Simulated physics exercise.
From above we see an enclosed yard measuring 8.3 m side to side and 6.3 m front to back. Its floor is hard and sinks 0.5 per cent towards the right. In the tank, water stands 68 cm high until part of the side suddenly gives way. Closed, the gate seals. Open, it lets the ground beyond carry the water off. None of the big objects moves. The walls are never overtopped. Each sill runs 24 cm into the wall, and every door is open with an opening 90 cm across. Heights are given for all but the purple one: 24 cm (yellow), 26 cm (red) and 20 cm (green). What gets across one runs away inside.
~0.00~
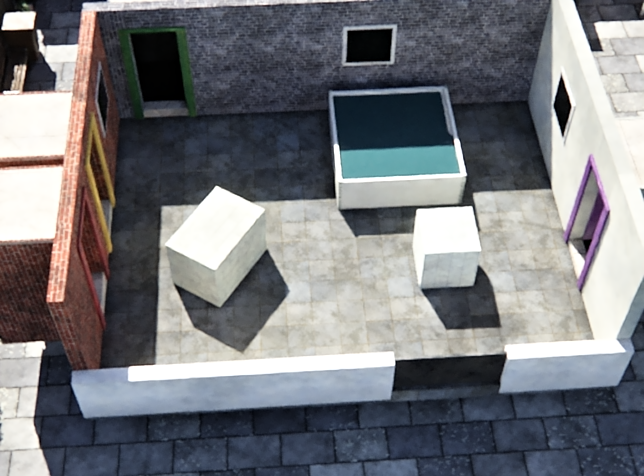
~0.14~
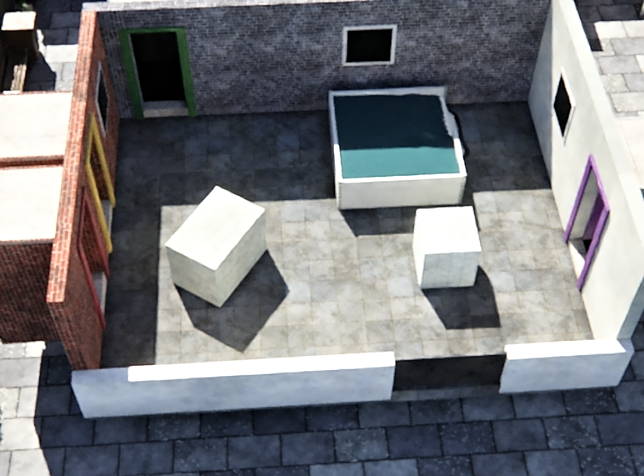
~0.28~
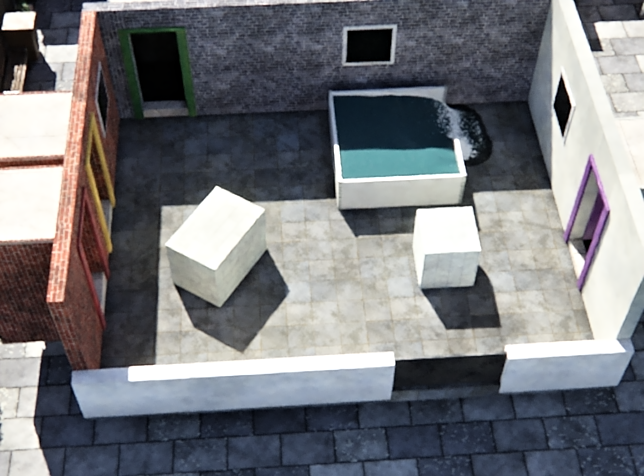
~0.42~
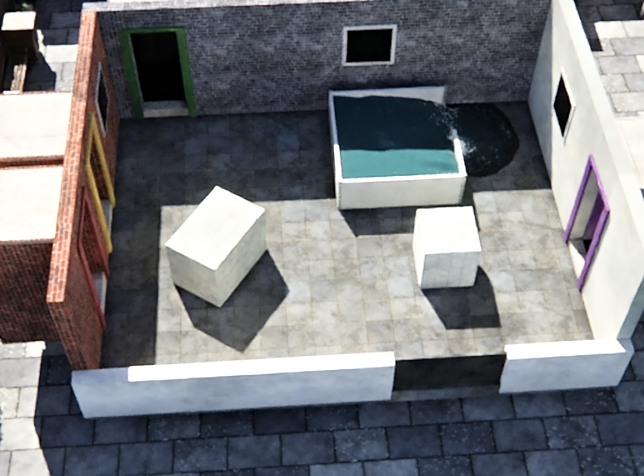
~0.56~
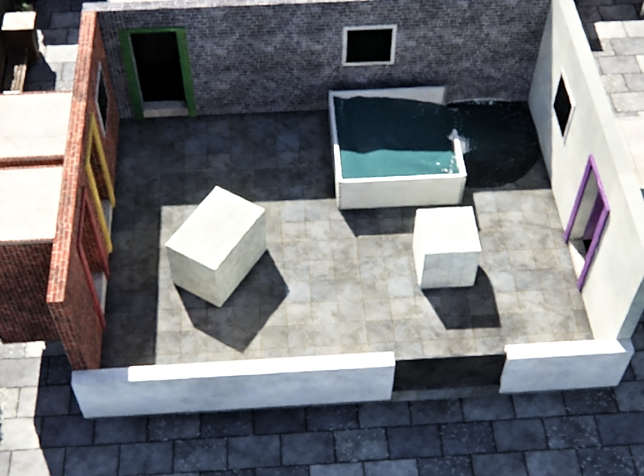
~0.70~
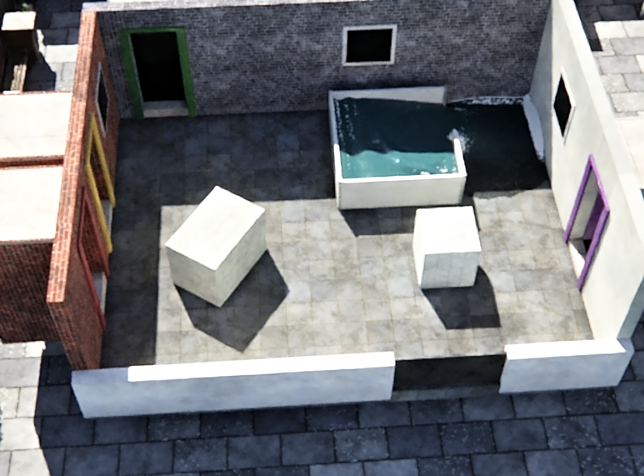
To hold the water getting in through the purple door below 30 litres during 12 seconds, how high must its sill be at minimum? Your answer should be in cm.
9 cm.
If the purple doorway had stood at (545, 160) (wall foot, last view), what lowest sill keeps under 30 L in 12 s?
About 30 cm.
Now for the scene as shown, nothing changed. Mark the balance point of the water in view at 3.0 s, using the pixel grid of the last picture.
(450, 172) or so.
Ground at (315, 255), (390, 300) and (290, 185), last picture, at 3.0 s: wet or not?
In the order asked: Untouched, untouched, untouched.
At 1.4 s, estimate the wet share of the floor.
Close to 10 per cent is wet.
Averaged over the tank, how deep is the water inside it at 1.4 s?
About 50 centimetres.
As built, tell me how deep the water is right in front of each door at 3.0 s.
Yellow door 0 cm, red door 0 cm, purple door 9 cm, green door 0 cm.
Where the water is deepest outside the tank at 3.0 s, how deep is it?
Up to some 39 centimetres, I'd say.
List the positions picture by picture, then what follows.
Still water, 68 cm deep, in the tank at (395, 135); the purple door at (585, 228) is dry, in the first frame.
The front is at (463, 155), 0.3 m from the gap at (446, 126); 0.3 m2 of floor is wet, 68 cm left at the back, in the second frame.
The gap is at (446, 128), the front 0.8 m out at (487, 152); the back of the tank holds 68 cm, in the third frame.
Water pours out at (445, 129) and has run 1.4 m, to (515, 142); about 9 cm deep outside, 68 cm at the back, in the fourth frame.
The gap is at (445, 129), the front 1.8 m out at (541, 147); the back of the tank holds 67 cm, in the fifth frame.
Water pours out at (446, 129) and has run 1.9 m, to (548, 172); about 8 cm deep outside, 60 cm at the back; 1.9 m in a straight line remain to the purple door at (585, 228), in the sixth frame.
After 1.4 s water covers 10 % of the floor, deepest (61 cm) near (529, 106); it has not reached the purple door.
After 3.0 s water covers 30 % of the floor, deepest (39 cm) near (531, 113); 9 cm at the purple door, 0 litres in over its 13 cm sill.
After 12.0 s water covers 100 % of the floor, deepest (12 cm) near (592, 367); 11 cm at the purple door, 5 litres in over its 13 cm sill.
At the purple door as built, the water arrived by 1.7 s and peaked near 14 cm at 9.8 s.
Run again over the same 12 s with other heights there, 52 litres in over 7.5 cm, 19 litres over 10.5 cm. The limit of 30 litres is kept from about 9 cm up.
